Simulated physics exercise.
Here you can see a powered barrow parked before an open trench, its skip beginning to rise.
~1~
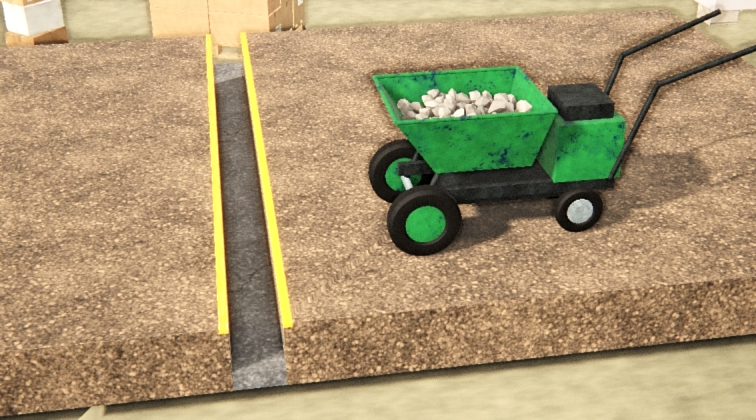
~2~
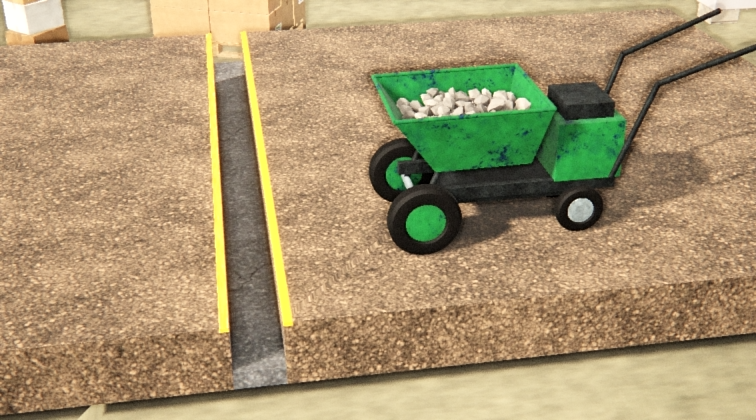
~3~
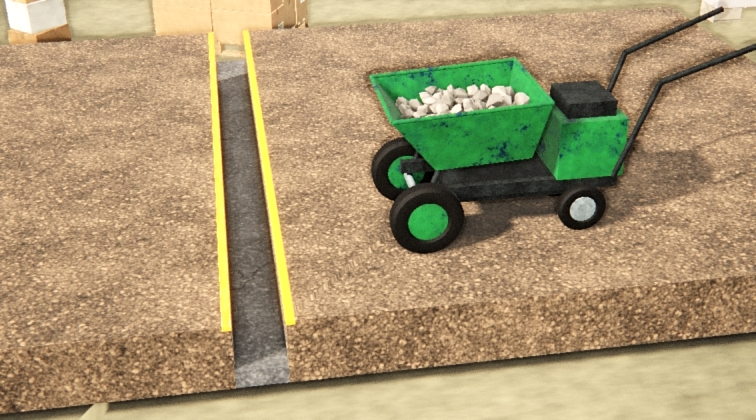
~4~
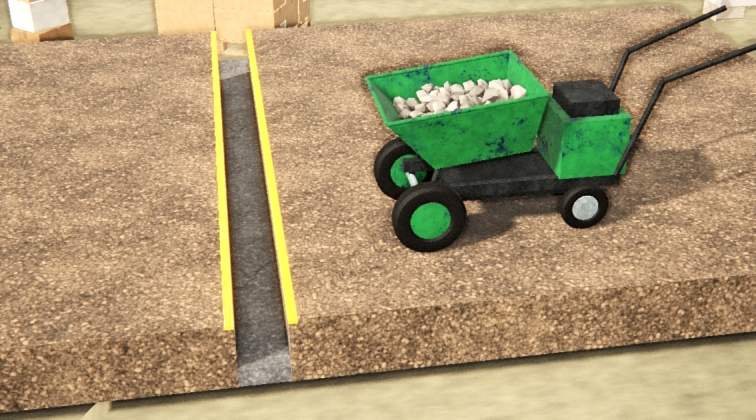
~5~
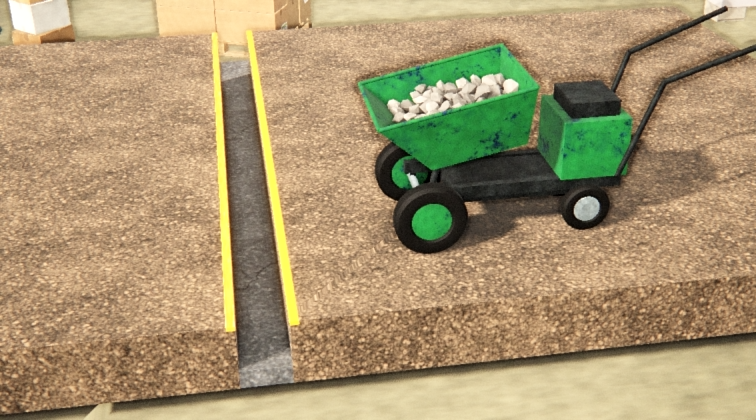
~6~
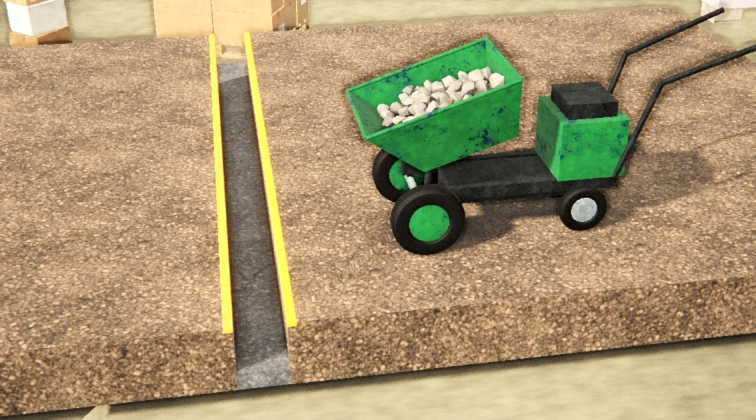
On brown, gritty ground beside a narrow trench edged with yellow strips, a green powered barrow stood still while its skip of pale broken stones slowly tilted forward to the left, its back end lifting.
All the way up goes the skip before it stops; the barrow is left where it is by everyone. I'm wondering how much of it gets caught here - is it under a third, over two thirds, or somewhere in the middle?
Watching it, what goes in is between one-third and two-thirds of the load.
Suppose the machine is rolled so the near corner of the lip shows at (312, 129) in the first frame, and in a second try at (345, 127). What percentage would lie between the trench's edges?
The first gives close to 10 per cent and the second 80 per cent.
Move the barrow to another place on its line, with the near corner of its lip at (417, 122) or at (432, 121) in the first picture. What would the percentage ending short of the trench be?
About 30 percent at the first place and about 40 percent at the second.
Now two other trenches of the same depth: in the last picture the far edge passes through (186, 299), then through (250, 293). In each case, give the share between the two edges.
60 %, then 50 %.
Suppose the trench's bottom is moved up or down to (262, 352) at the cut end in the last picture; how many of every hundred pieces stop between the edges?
60 %, roughly.
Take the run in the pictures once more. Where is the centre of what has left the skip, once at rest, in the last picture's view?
Around (260, 264), give or take.
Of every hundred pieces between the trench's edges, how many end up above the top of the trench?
About 0 in a hundred.
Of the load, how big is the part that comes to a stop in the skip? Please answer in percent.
My estimate is about 20 per cent.
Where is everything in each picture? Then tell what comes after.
In the first picture, lip of the skip (397, 123), level; top of the load (471, 111), broken stones; first edge of the trench (283, 290); far edge (222, 296), the trench under half as wide as the skip, and about as deep as wide.
In the second picture, lip of the skip (395, 123), level; top of the load (471, 109).
In the third picture, lip of the skip (393, 123), tipped barely; top of the load (469, 106).
In the fourth picture, lip of the skip (388, 125), tipped a little; top of the load (480, 102).
In the fifth picture, lip of the skip (379, 131), tipped a little; top of the load (474, 99).
In the sixth picture, lip of the skip (366, 139), tipped clearly; top of the load (473, 98); first edge of the trench (287, 289); far edge (226, 295).
Just after the last frame, skip tipped steeply; every one in the skip.
A moment on, skip tipped right over; the larger part in the skip; about a tenth short of the trench; about a tenth in or heaped over the trench; just a few beyond it; just a few falling.
Further on, skip tipped right over; roughly a quarter in the skip; roughly a quarter short of the trench; roughly half in or heaped over the trench; just a few beyond it.
When it is over, skip tipped right over; roughly a quarter in the skip; roughly a quarter short of the trench; roughly two thirds in or heaped over the trench; just a few beyond it.
